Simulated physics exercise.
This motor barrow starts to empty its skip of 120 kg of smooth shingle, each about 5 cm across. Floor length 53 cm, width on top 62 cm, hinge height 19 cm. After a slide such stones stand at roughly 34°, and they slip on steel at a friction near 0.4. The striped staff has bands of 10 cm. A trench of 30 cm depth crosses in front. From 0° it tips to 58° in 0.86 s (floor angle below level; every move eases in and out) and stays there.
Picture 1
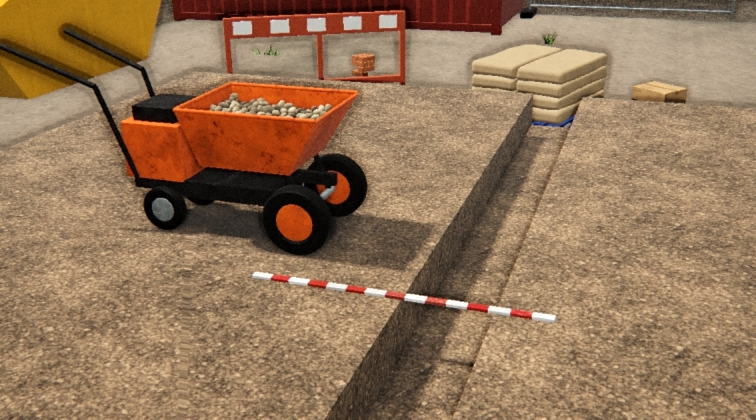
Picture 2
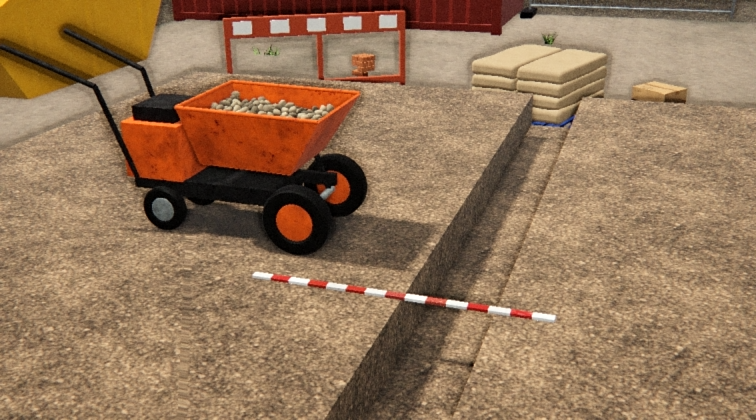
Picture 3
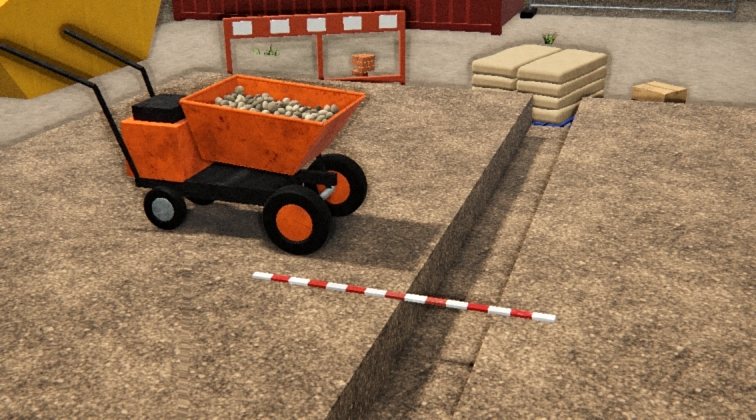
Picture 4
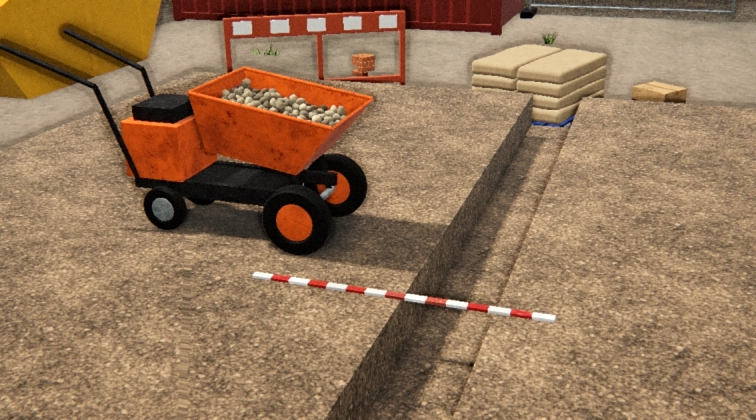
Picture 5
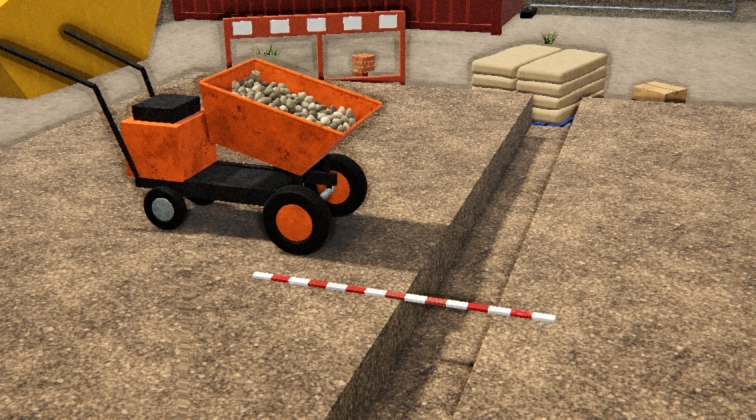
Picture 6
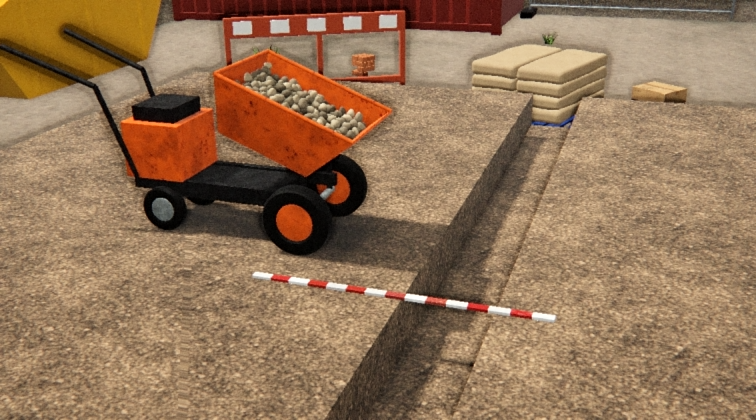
An orange motor barrow stands beside a trench as its stone-filled skip tilts toward the right.
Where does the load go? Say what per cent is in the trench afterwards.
Some 50 per cent of it.
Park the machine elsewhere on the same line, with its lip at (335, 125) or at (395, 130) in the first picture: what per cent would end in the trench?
First some 55, then 20 per cent.
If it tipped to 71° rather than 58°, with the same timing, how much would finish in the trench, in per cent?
It would be near 100 per cent.
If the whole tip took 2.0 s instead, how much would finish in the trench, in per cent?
Then about 45 per cent.
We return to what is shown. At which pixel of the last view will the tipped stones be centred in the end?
Near (476, 296).
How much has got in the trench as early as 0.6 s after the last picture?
Some 5 per cent.
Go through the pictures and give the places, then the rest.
The skip is at 0°, its lip at (315, 122); the top of the load is at (242, 105), in the first frame.
Lip at (317, 122), floor tilted 1°, highest stones at (238, 103), in the second frame.
Lip at (323, 125), floor tilted 4°, highest stones at (238, 98), in the third frame.
Lip at (332, 129), floor tilted 9°, highest stones at (242, 91), in the fourth frame.
Lip at (342, 135), floor tilted 15°, highest stones at (249, 83), in the fifth frame.
Lip at (353, 143), floor tilted 22°, highest stones at (260, 75), in the sixth frame.
Then, 0.3 s after the last picture the floor is at 49°, 100 % in the skip; the foremost stones are at (379, 165).
Then, 0.6 s after the last picture the floor is at 58°, 90 % in the skip, 5 % short of the trench, 5 % in the trench; the foremost stones are at (457, 234).
Then, 0.9 s after the last picture the floor is at 58°, 62 % in the skip, 5 % short of the trench, 34 % in the trench; the foremost stones are at (517, 289).
Then, 2.9 s after the last picture the floor is at 58°, 45 % in the skip, 5 % short of the trench, 50 % in the trench; the foremost stones are at (535, 284).
